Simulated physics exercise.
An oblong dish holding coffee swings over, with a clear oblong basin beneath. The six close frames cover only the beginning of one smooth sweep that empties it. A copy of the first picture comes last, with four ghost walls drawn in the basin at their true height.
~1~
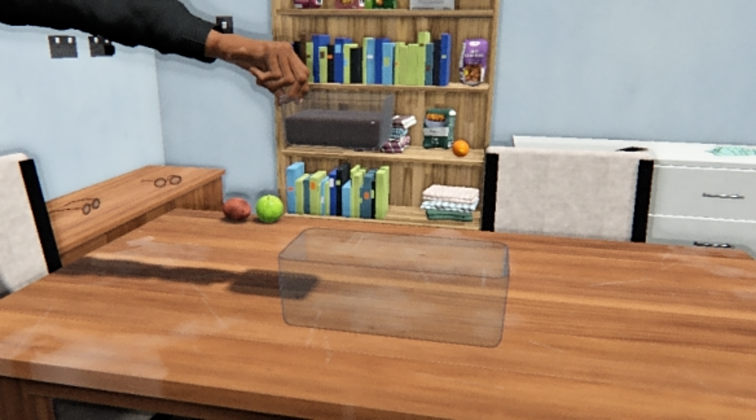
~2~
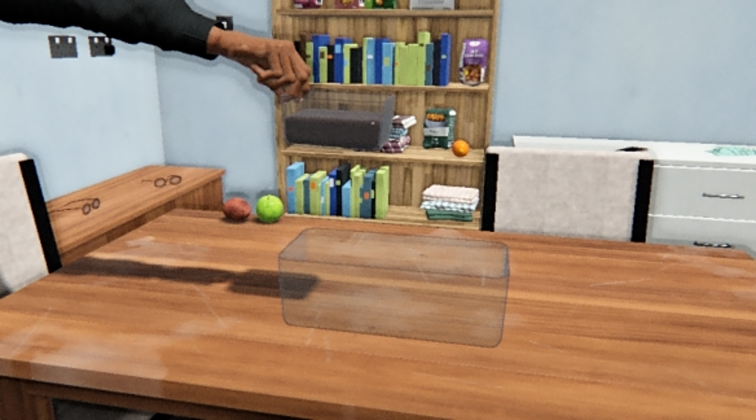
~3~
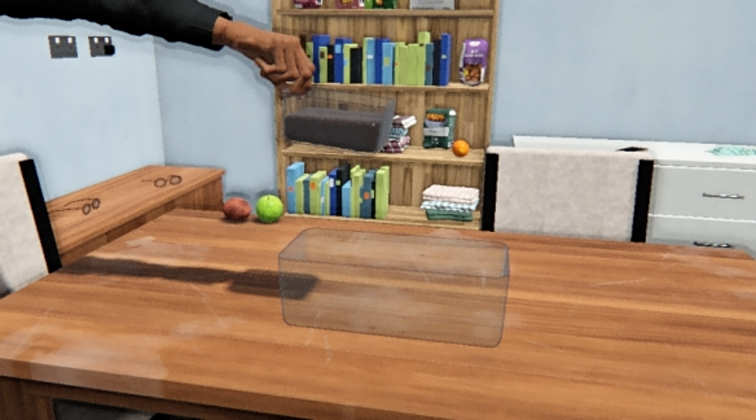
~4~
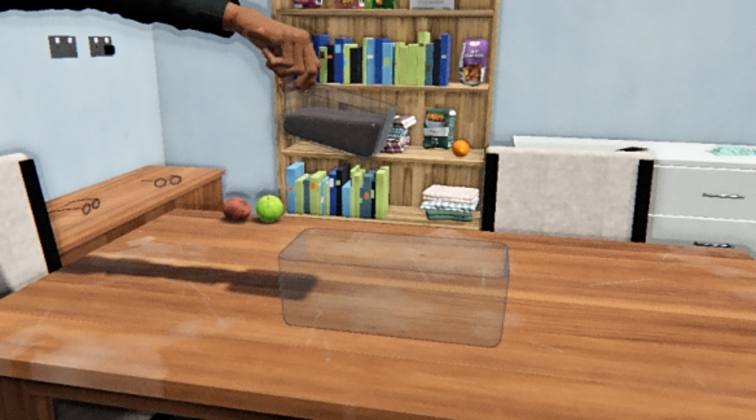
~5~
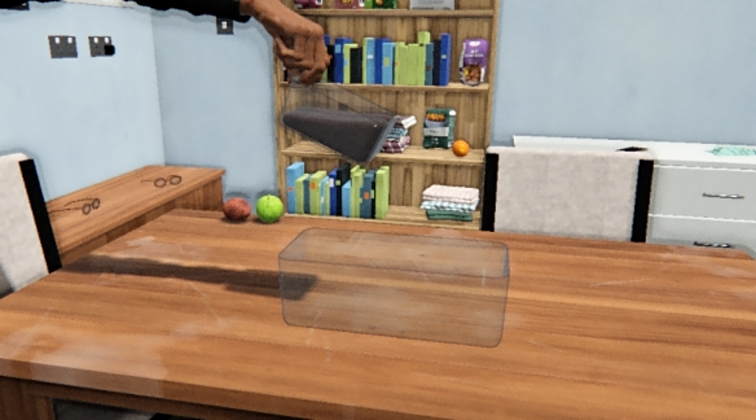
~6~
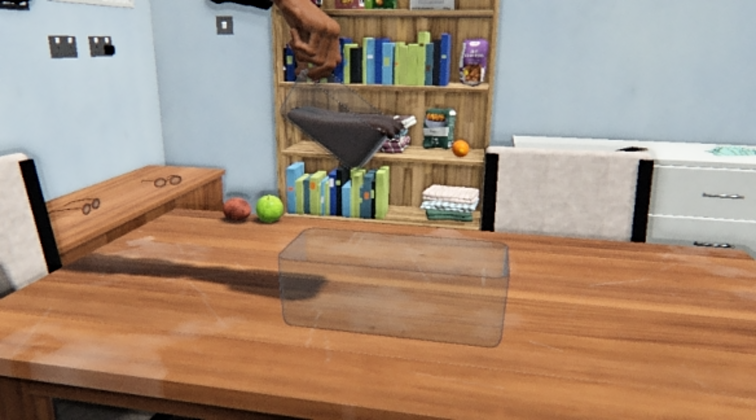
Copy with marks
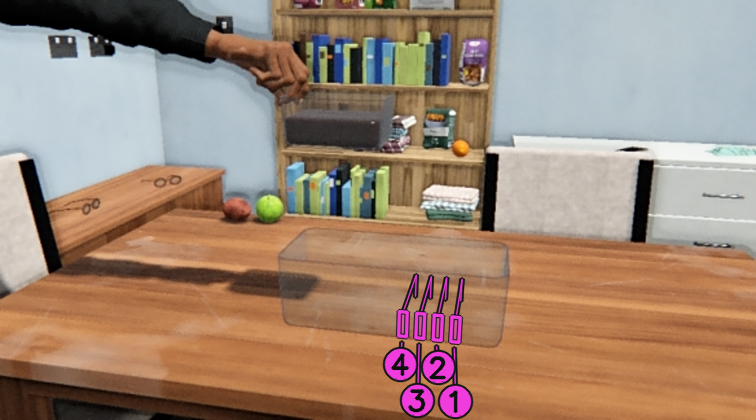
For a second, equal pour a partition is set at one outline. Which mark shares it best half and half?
I would pick slot 3.
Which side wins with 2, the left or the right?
The left one.
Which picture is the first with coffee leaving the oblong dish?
In picture 6.
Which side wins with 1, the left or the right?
The left side.
In magenta, 1 at (454, 348); 2 at (436, 346); 3 at (419, 344); 4 at (401, 342).
For slot 1, about 93 % ends left of the wall and 6 % right of it.
For slot 2, about 80 % ends left of the wall and 18 % right of it.
For slot 3, about 47 % ends left of the wall and 51 % right of it.
For slot 4, about 35 % ends left of the wall and 63 % right of it.
